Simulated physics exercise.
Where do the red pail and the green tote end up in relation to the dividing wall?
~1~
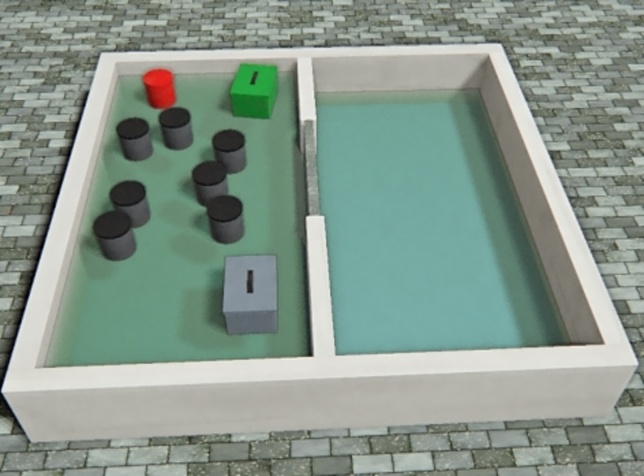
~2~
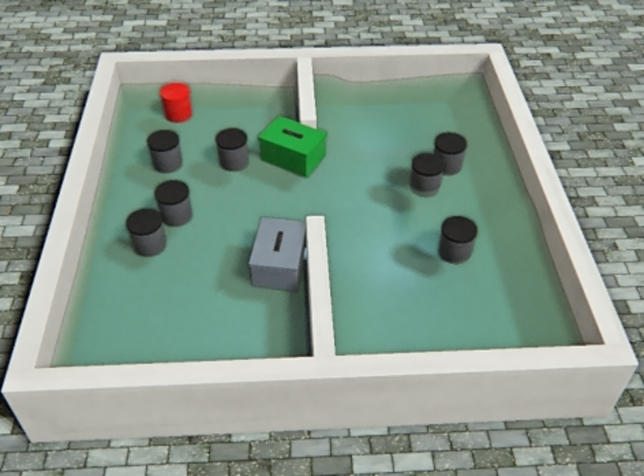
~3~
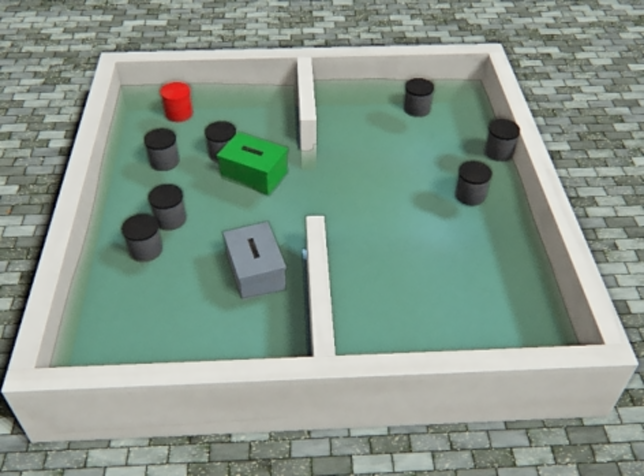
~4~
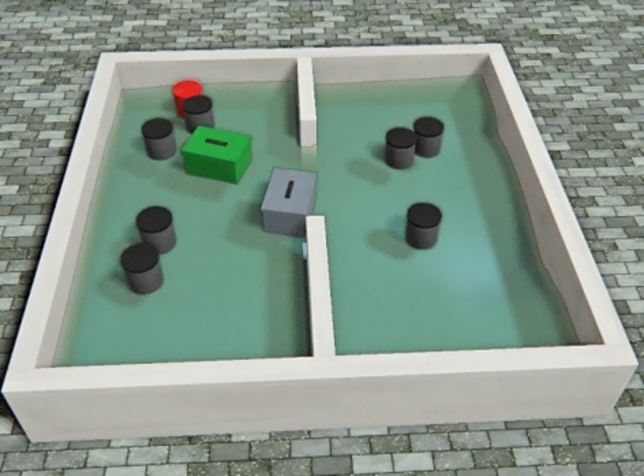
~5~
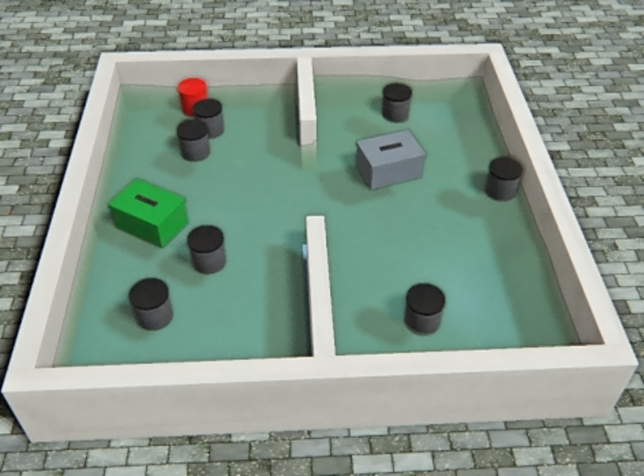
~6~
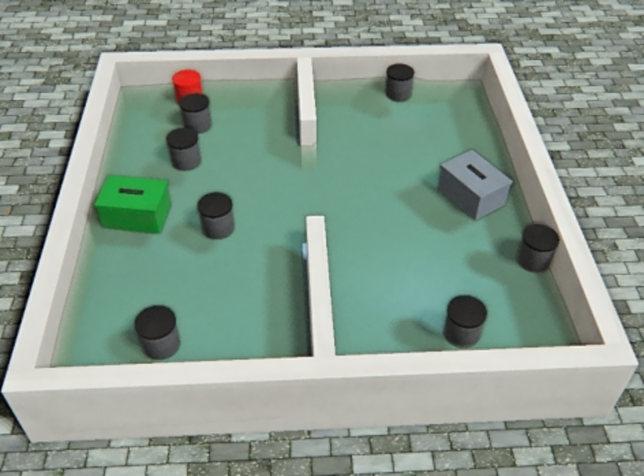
Both end up afloat on the left side of the dividing wall. The red pail stays near the back, and the green tote nears the gap but drifts back toward the left wall without crossing.
